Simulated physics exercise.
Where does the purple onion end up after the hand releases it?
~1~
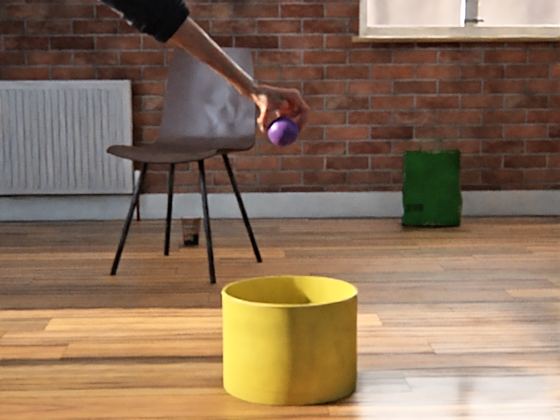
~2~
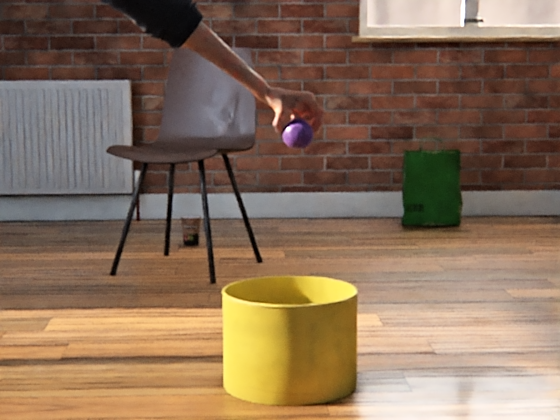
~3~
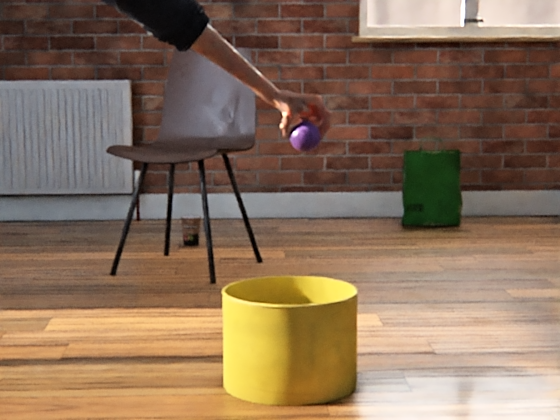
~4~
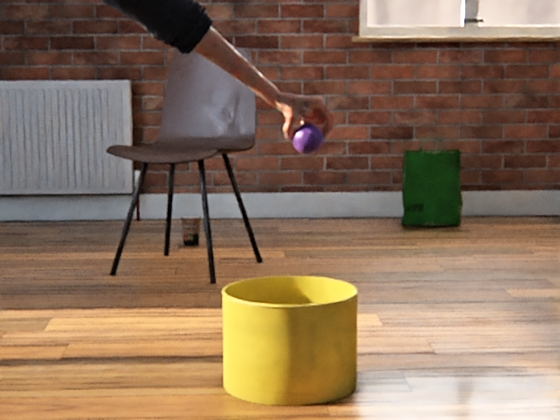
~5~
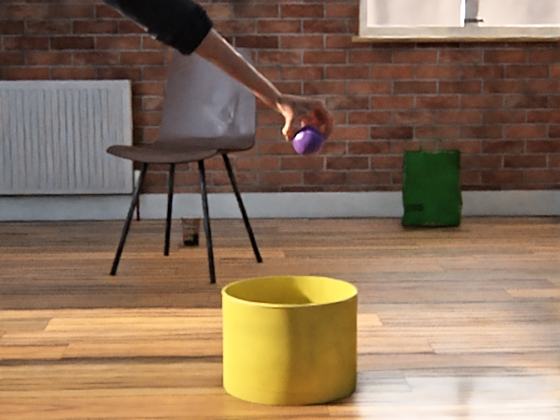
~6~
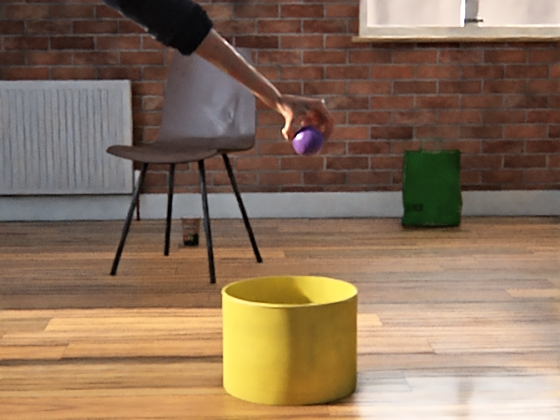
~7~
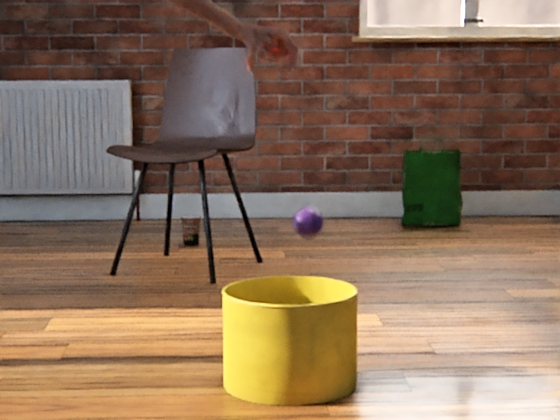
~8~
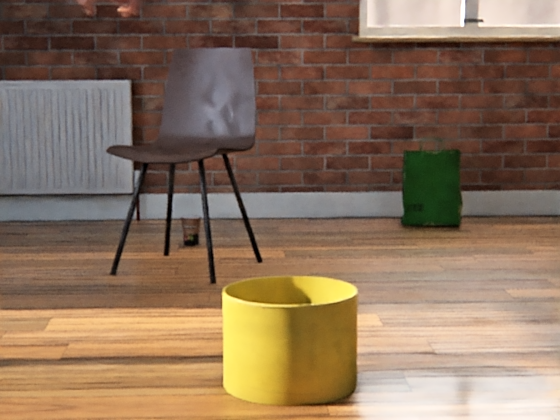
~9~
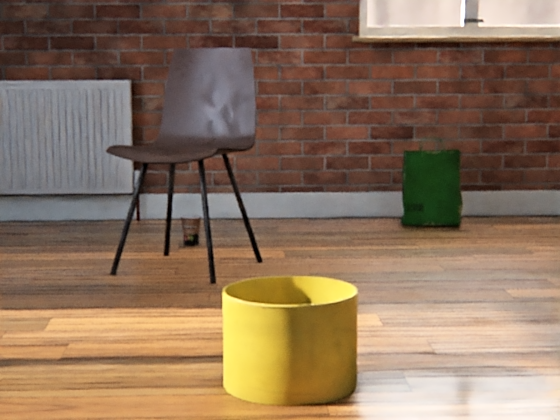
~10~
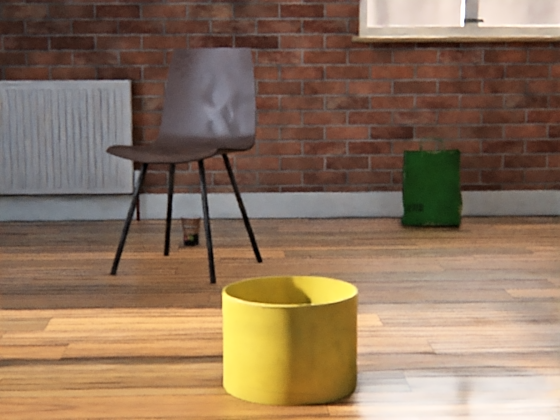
It drops into the yellow container and is hidden from view inside it.
